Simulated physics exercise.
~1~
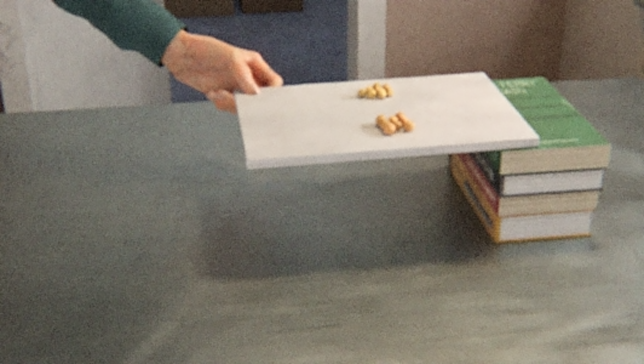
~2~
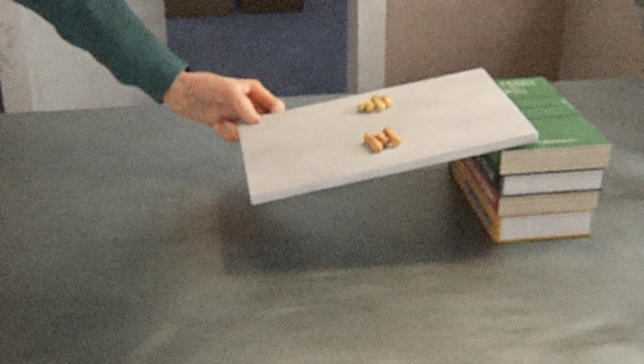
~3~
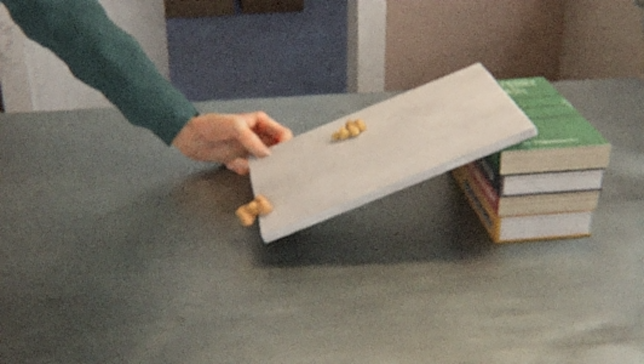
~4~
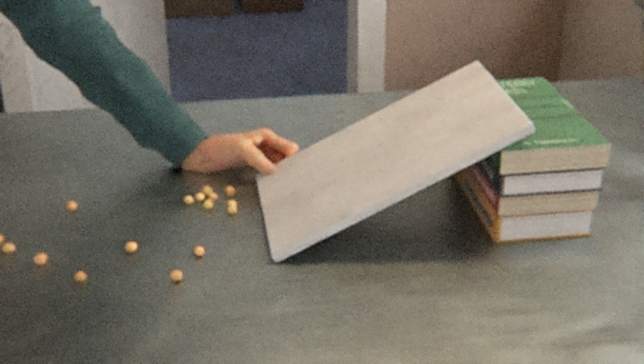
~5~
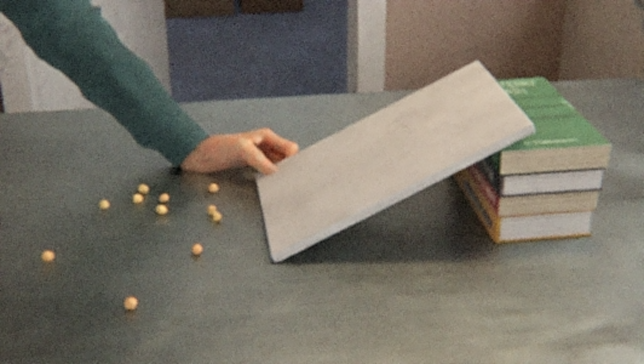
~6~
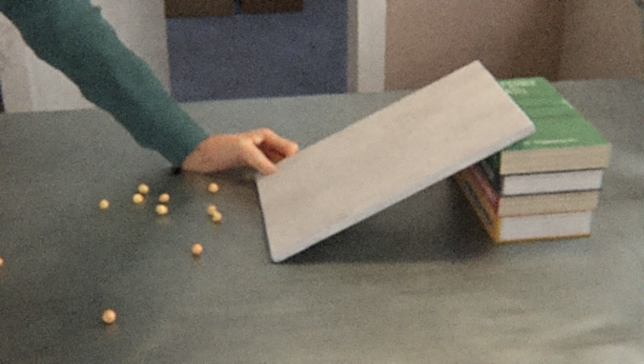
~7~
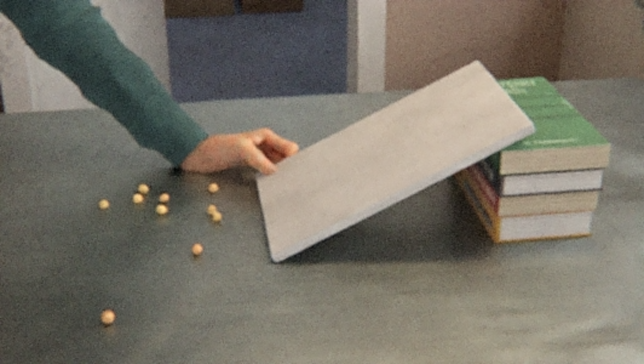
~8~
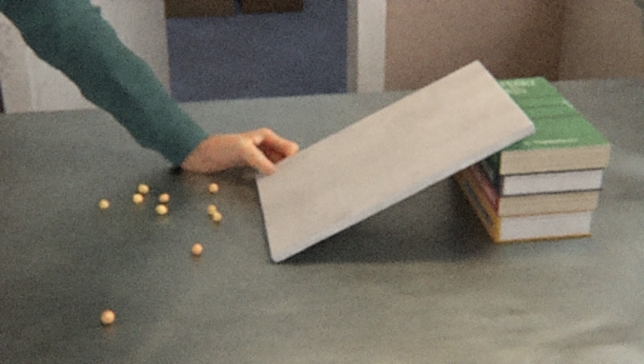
A pale board bridges a hand on the left and a stack of books with a green one on top at the right, seen from slightly above a grey-green counter. Two small clusters of yellowish, bead-like pieces sit on it, one behind the other. The hand, in a dark green sleeve, lowers its end, and the front cluster slides down to the edge first, followed by the back one. With the board resting on the counter, the pieces scatter leftward. The front ones roll farther, some leaving view, while the back ones settle near the hand.
